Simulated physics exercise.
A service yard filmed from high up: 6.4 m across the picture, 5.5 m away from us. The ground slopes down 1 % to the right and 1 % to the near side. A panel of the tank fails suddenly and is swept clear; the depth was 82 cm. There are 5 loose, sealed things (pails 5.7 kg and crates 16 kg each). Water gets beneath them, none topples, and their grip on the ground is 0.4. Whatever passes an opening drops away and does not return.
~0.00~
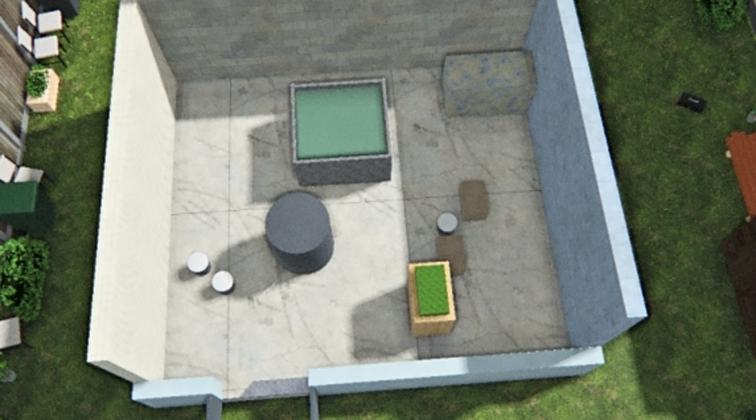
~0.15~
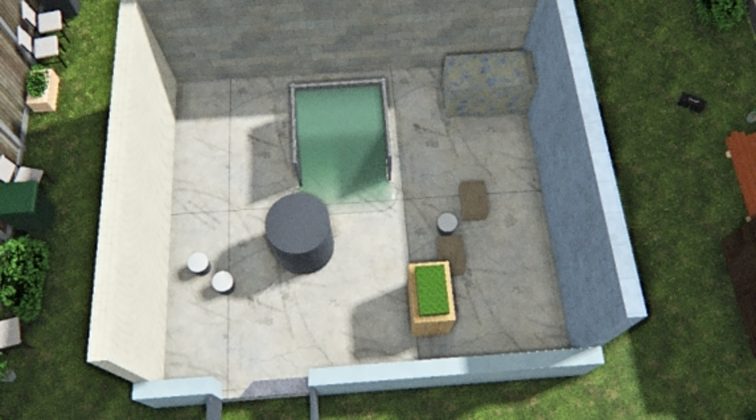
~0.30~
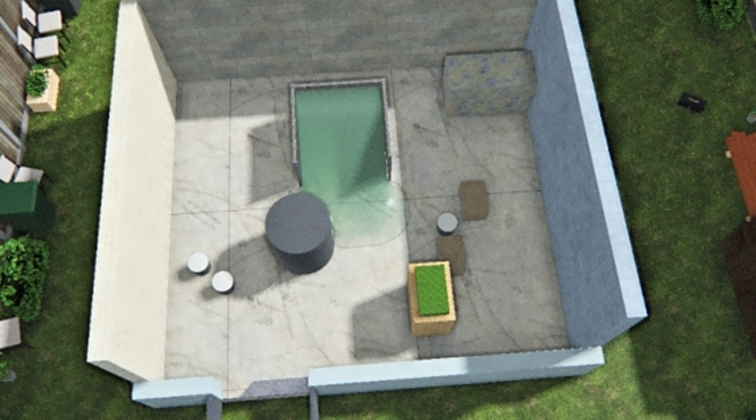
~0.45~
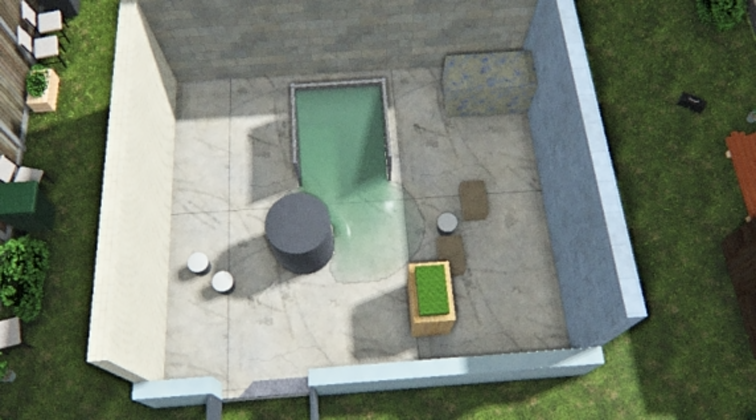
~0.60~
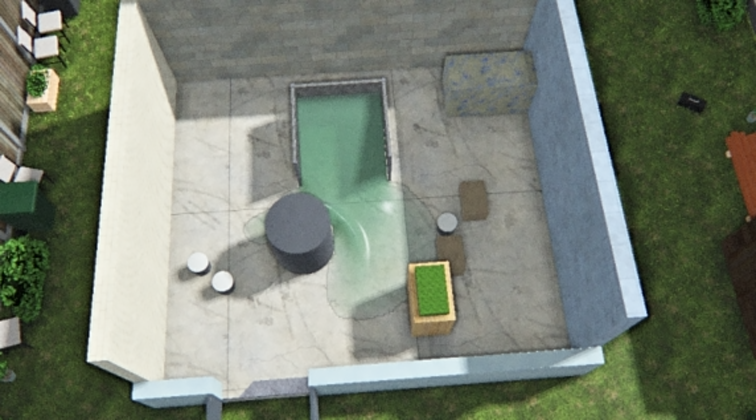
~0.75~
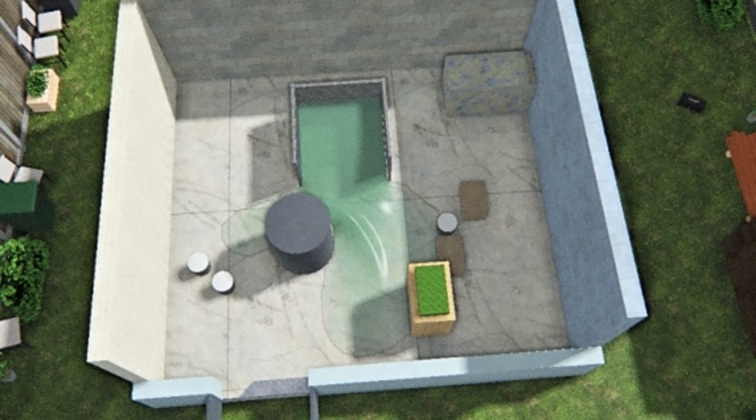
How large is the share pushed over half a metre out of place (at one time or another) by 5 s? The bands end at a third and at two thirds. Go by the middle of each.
It is two thirds or more.
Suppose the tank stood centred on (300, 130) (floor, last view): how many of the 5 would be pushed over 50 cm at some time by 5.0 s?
In that case 5 of them.
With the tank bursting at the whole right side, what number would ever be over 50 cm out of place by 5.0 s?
Then 2.
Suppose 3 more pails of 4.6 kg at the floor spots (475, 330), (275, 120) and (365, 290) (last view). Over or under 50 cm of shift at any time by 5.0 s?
In that order: More, short of it, more.
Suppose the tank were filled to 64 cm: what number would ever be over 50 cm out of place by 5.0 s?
In that case 2 of them.
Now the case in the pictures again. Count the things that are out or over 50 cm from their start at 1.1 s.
I count 0.
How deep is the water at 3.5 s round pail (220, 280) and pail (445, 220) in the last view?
Roughly 8 and 2 cm.
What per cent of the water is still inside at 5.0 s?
Some 96 per cent remains.
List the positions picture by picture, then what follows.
In the first frame, a crate at (451, 253), on the bottom; a pail at (447, 222), on the bottom; water covers 2.0 m2; 0 of 5 have shifted.
In the second frame, a crate at (451, 253) rests on the ground; a pail at (447, 222) rests on the ground; 3.0 m2 under water; 0 of 5 have shifted.
In the third frame, a crate at (451, 253) rests on the ground; a pail at (447, 222) rests on the ground; water covers 4.0 m2; 0 of 5 have shifted.
In the fourth frame, a crate at (451, 253), on the bottom; a pail at (447, 222) rests on the ground; water covers 5.1 m2; 0 of 5 have shifted.
In the fifth frame, a crate at (451, 253), on the bottom; a pail at (447, 222), on the bottom; water covers 6.5 m2; 0 of 5 have shifted.
In the sixth frame, a crate at (451, 253), on the bottom; a pail at (447, 222), on the bottom; 7.9 m2 under water; 0 of 5 have shifted.
After 1.1 s 0 of 5 are over 50 cm from their spots; 0 afloat.
After 2.2 s 1 of 5 are over 50 cm from their spots; 0 afloat.
After 3.5 s 3 of 5 are over 50 cm from their spots; 2 afloat.
After 5.0 s 4 of 5 are over 50 cm from their spots, and 4 have been at some point; 1 afloat.
